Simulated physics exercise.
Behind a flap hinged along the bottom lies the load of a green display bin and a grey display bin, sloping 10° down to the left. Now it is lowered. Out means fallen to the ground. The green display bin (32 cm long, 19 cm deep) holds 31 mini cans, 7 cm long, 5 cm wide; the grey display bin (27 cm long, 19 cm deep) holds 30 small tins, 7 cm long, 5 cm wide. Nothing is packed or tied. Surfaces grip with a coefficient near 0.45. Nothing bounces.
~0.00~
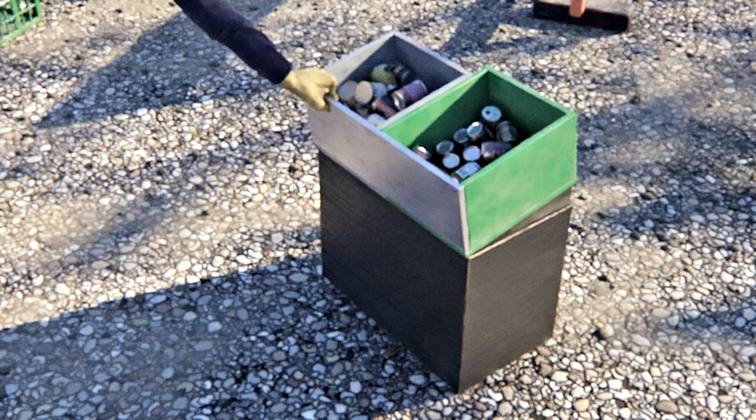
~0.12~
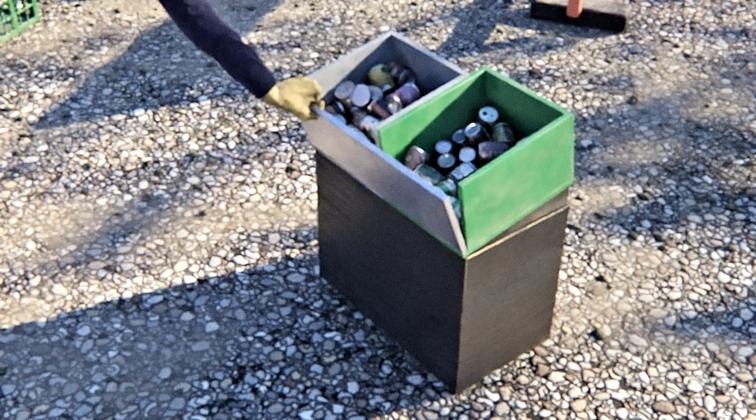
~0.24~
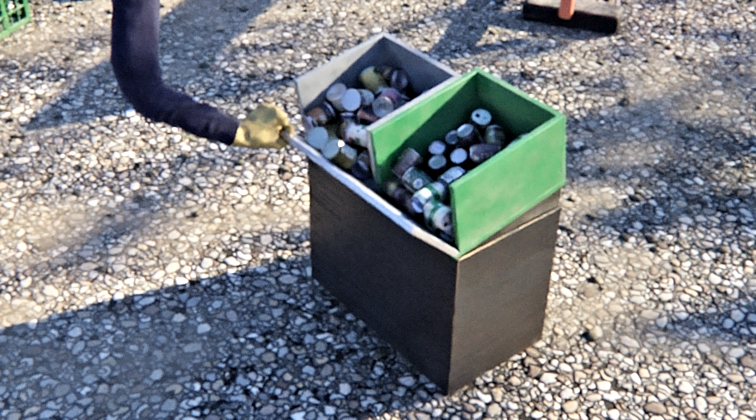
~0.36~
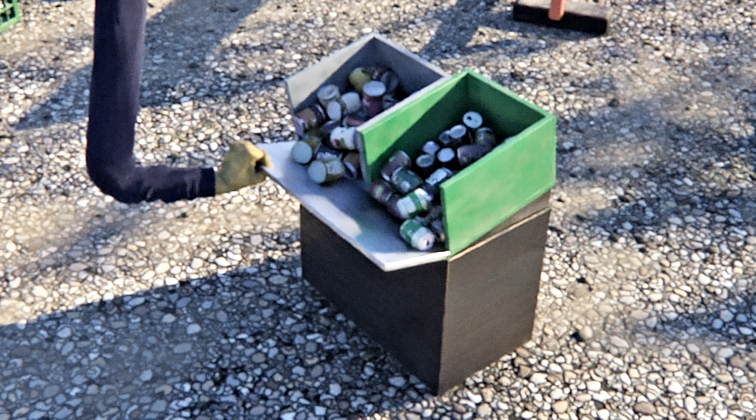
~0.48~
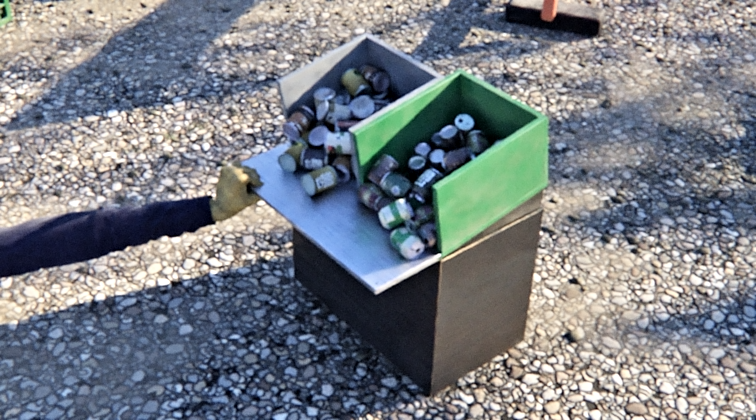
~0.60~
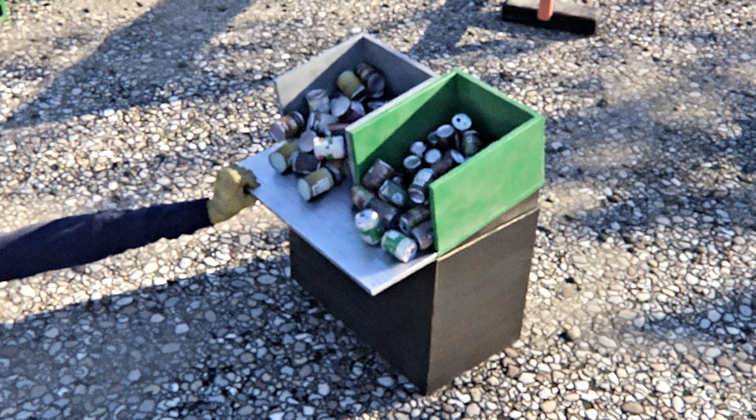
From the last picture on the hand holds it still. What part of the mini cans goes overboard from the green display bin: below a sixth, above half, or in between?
Under a sixth of the mini cans leave the green display bin.
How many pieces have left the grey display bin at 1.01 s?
Out by then, roughly: Grey display bin 0.
After 1.01 s, the green display bin has all 31 and the grey display bin has all 30.
After 1.51 s, the green display bin is down by 2 of 31 and the grey display bin is down by 2 of 30.
After 2.22 s, the green display bin is down by 2 of 31 and the grey display bin is down by 4 of 30.
Final count (at 3.14 s), the green display bin is down by 2 of 31 and the grey display bin is down by 5 of 30. Asked share, 2 of 31, 6 per cent.
